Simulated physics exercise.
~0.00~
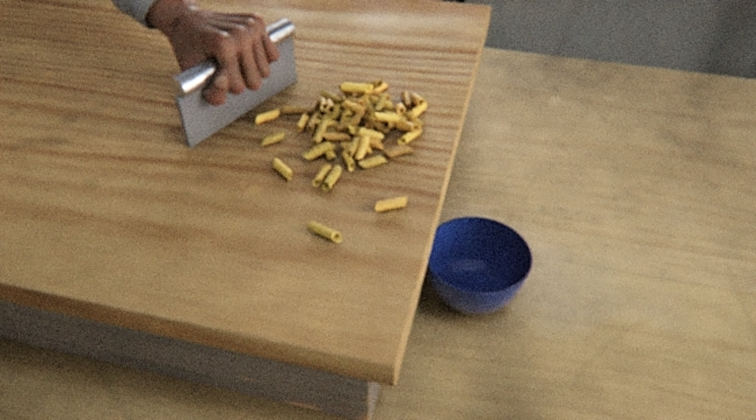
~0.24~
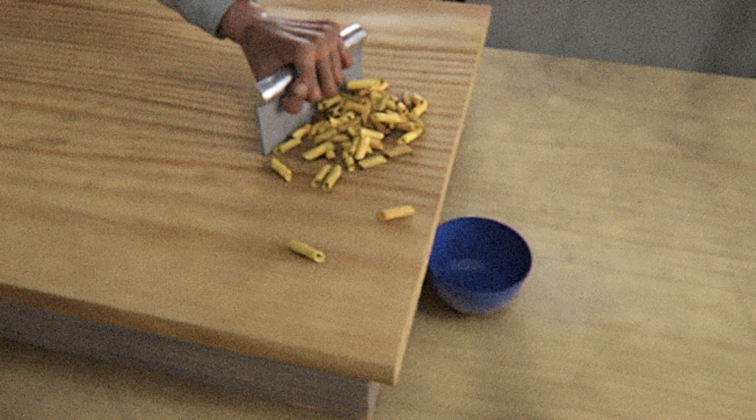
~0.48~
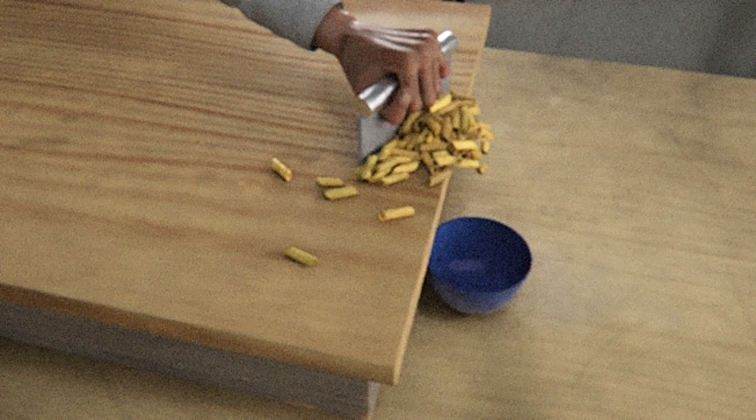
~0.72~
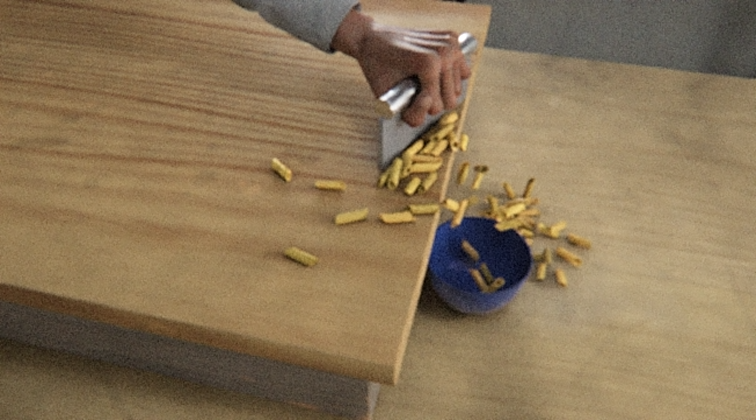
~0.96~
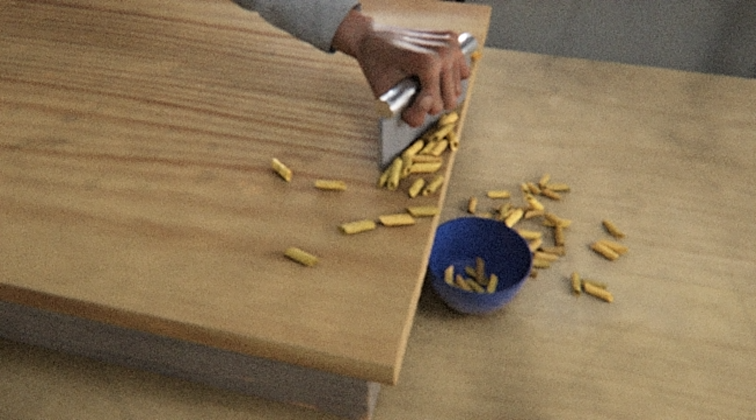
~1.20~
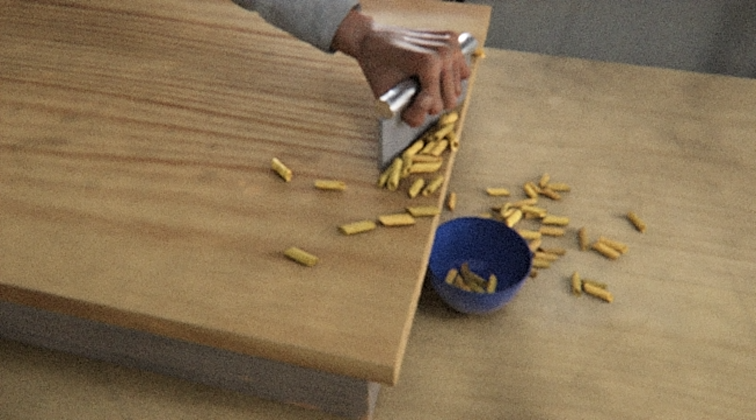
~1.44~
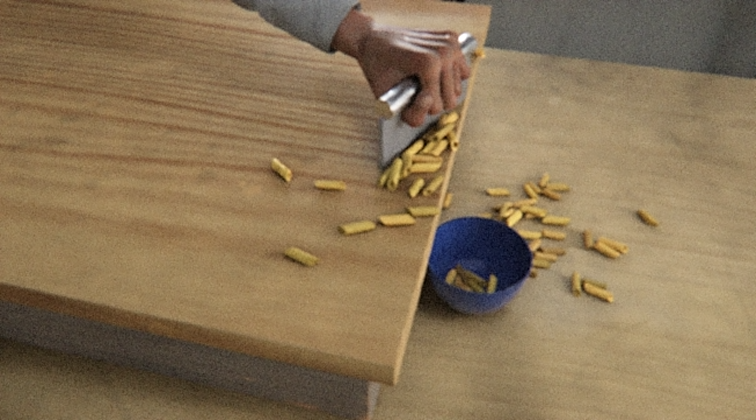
A hand in a grey sleeve grips a metal scraper on a wooden tabletop, seen from above at an angle, with a loose pile of yellow pasta tubes to its right. A blue bowl sits on a lower wooden surface just beyond the right edge. The hand pushes the scraper rightward, bunching the pasta and sweeping it to the edge, where the scraper stops. Many pieces tumble over, a few landing in the bowl while far more scatter around and beyond it. The last ones settle, leaving a cluster against the blade and several strays on the tabletop.
